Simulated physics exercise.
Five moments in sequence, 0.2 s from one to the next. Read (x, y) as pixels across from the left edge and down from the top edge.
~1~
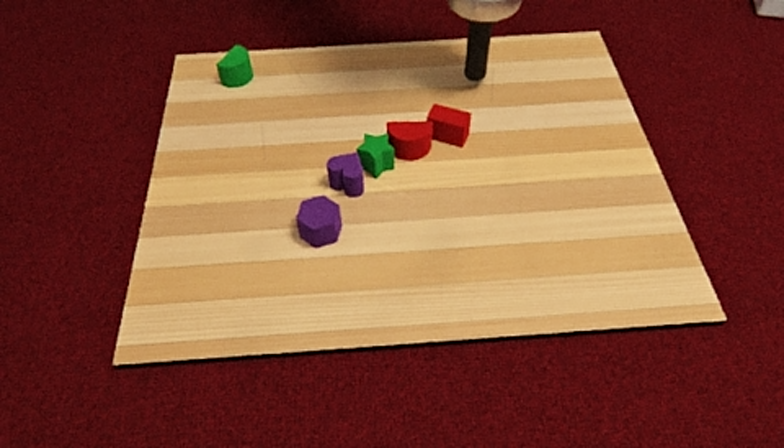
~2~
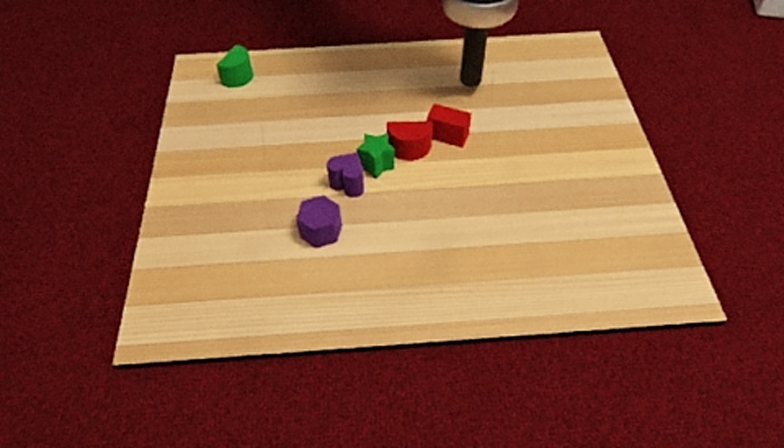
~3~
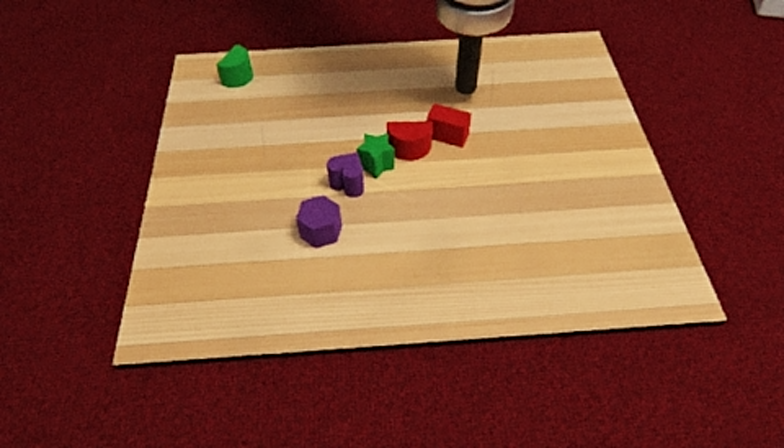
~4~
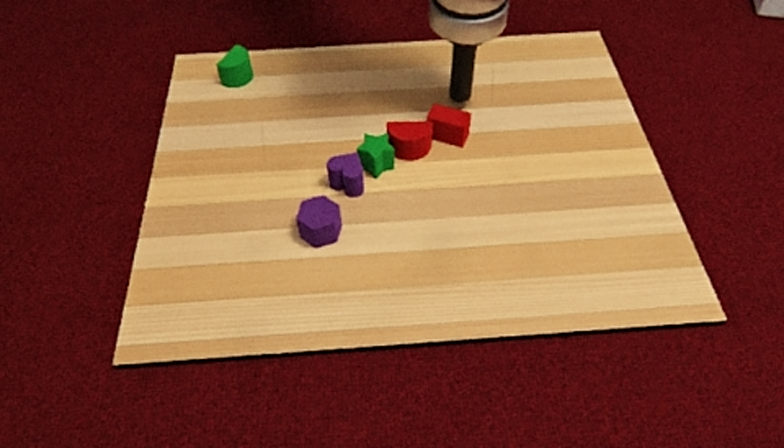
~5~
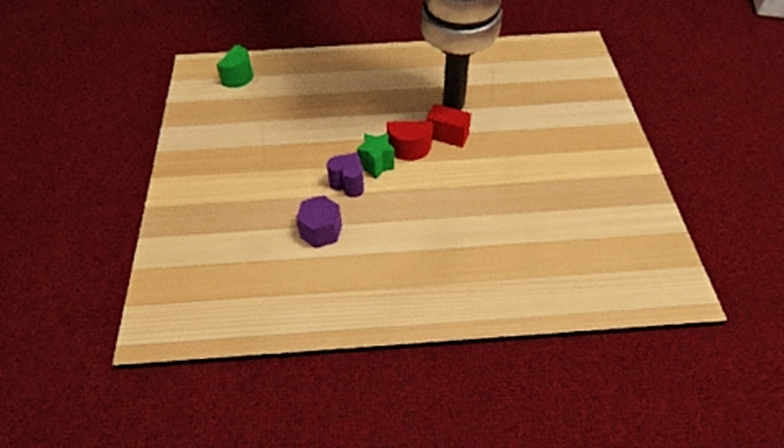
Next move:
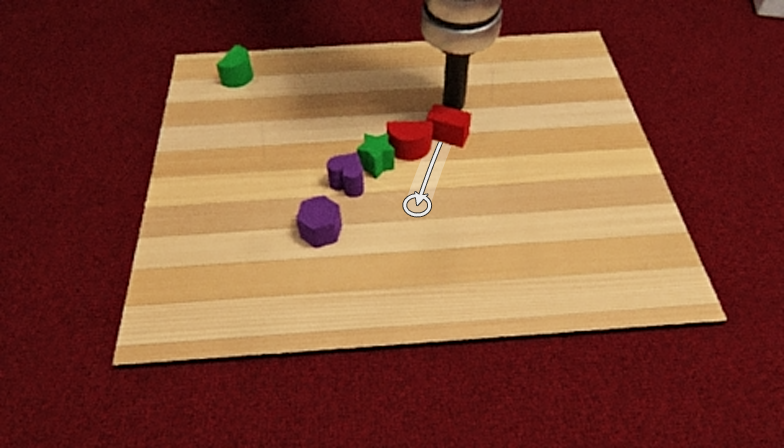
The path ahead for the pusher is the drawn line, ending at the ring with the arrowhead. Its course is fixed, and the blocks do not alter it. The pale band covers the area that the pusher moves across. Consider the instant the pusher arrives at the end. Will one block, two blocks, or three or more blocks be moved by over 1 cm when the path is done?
The count is two.
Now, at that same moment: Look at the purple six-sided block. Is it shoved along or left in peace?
The block stays on its spot.
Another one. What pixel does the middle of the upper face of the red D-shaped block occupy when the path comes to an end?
Answer: (403, 143).
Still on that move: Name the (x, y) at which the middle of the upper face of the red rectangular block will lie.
Its top centre lands on (449, 175).
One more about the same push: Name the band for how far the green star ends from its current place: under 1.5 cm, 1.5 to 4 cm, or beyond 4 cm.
Travels under 1.5 cm.
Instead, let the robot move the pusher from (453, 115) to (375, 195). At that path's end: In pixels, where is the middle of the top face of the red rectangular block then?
The middle of its upper face will lie at (446, 134).
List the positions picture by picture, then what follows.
Lower end of the pusher at (475, 76), tops of blocks, purple six-sided block at (318, 211), purple heart at (346, 164), green star at (376, 144), red D-shaped block at (410, 129), red rectangular block at (449, 115), in the first frame.
Pusher at (471, 81), blocks as before, in the second frame.
Pusher at (466, 88), blocks as before, in the third frame.
Pusher at (460, 96), blocks as before, in the fourth frame.
Pusher at (453, 106), purple six-sided block at (318, 211), purple heart at (346, 164), green star at (376, 144), red D-shaped block at (410, 129), red rectangular block at (449, 115), in the fifth frame.
The drawn path runs from (453, 115) to (417, 205).
On the path given first. One third of the way, pusher at (441, 134); red D-shaped block at (405, 140), turned 70° clockwise; red rectangular block at (443, 139), turned 20° anticlockwise.
Two thirds of the way, pusher at (429, 164); red D-shaped block at (404, 143), turned 90° clockwise; red rectangular block at (446, 167), turned 55° anticlockwise.
At the end, pusher at (417, 196); purple six-sided block not moved; purple heart not moved; green star at (373, 145), turned 15° clockwise; red D-shaped block at (403, 143), turned 95° clockwise; red rectangular block at (449, 175), turned 90° anticlockwise.
